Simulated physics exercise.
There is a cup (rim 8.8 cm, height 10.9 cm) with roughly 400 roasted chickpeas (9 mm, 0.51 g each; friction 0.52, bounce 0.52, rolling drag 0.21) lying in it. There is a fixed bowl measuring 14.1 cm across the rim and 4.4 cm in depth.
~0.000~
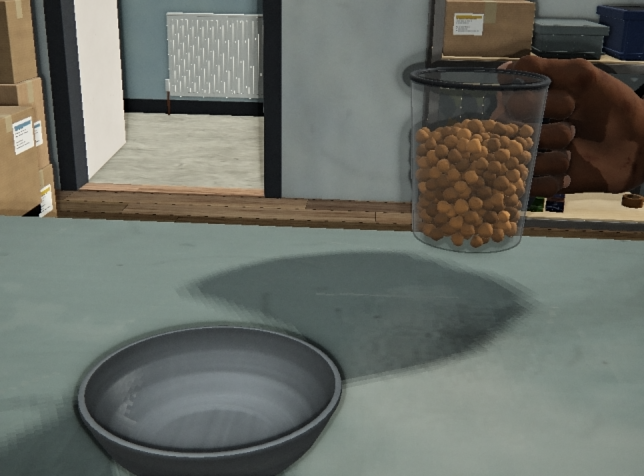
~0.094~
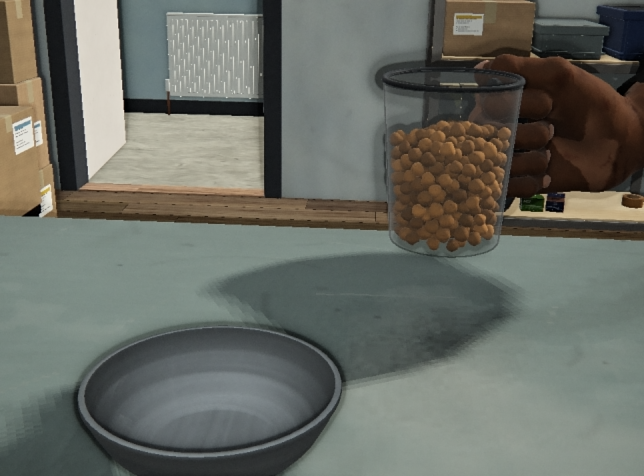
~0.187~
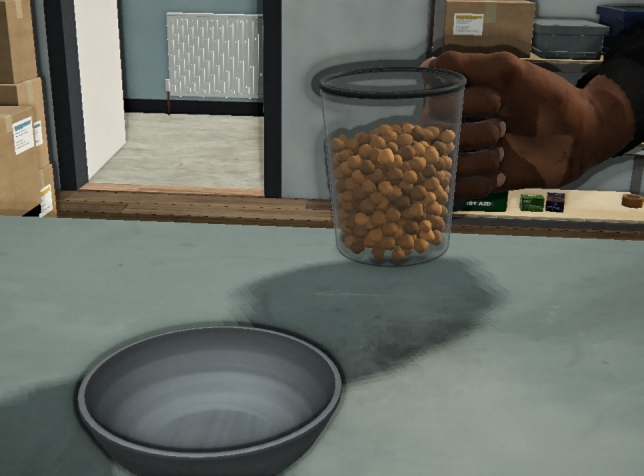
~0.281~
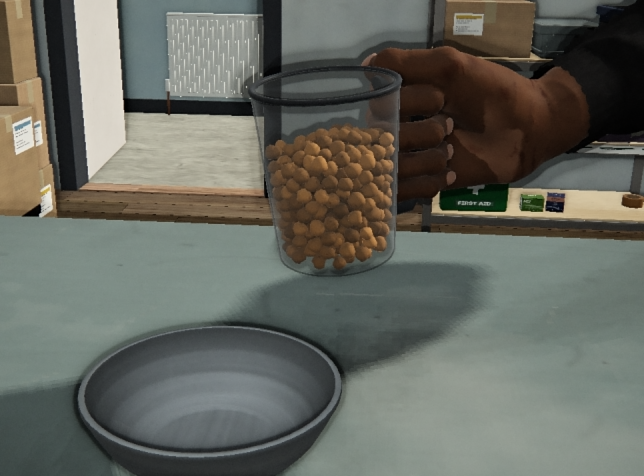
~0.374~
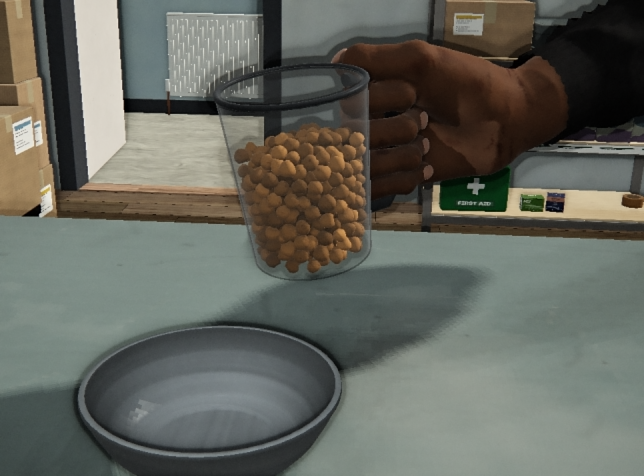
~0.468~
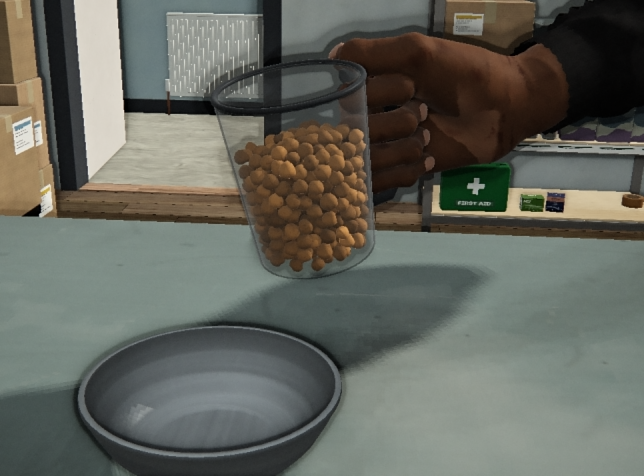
A hand carried a clear cup of small round orange-brown balls leftward above a grey-green table toward a dark grey bowl, then slowed and tilted the cup slightly to the left.
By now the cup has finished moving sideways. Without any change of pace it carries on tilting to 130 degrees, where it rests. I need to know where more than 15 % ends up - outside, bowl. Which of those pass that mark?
Outside everything does not pass, bowl passes.
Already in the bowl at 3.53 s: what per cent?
Roughly 25 percent of the load.
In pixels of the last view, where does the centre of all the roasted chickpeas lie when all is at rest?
Close to pixel (192, 410) of the final picture.
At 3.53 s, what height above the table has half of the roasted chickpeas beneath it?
Some 16 cm.
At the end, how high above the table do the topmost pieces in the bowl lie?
5.5 cm.
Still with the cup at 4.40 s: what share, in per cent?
By then, close to 0 per cent is still held.
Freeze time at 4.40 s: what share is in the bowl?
Roughly 100 percent has arrived by that moment.
After 1.65 s, tilt 50 degrees; cup 100 %; middle of all pieces near (321, 162).
After 2.63 s, tilt 81 degrees; cup 100 %; middle of all pieces near (316, 141).
Then, at 3.53 s, tilt 109 degrees; bowl 25 %, cup 70 %, in the air 5 %; middle of all pieces near (269, 217).
After 4.40 s, tilt 130 degrees; bowl 100 %; middle of all pieces near (195, 410).
By 4.6 s all is still; outside 0 %, bowl 100 %, cup 0 %.
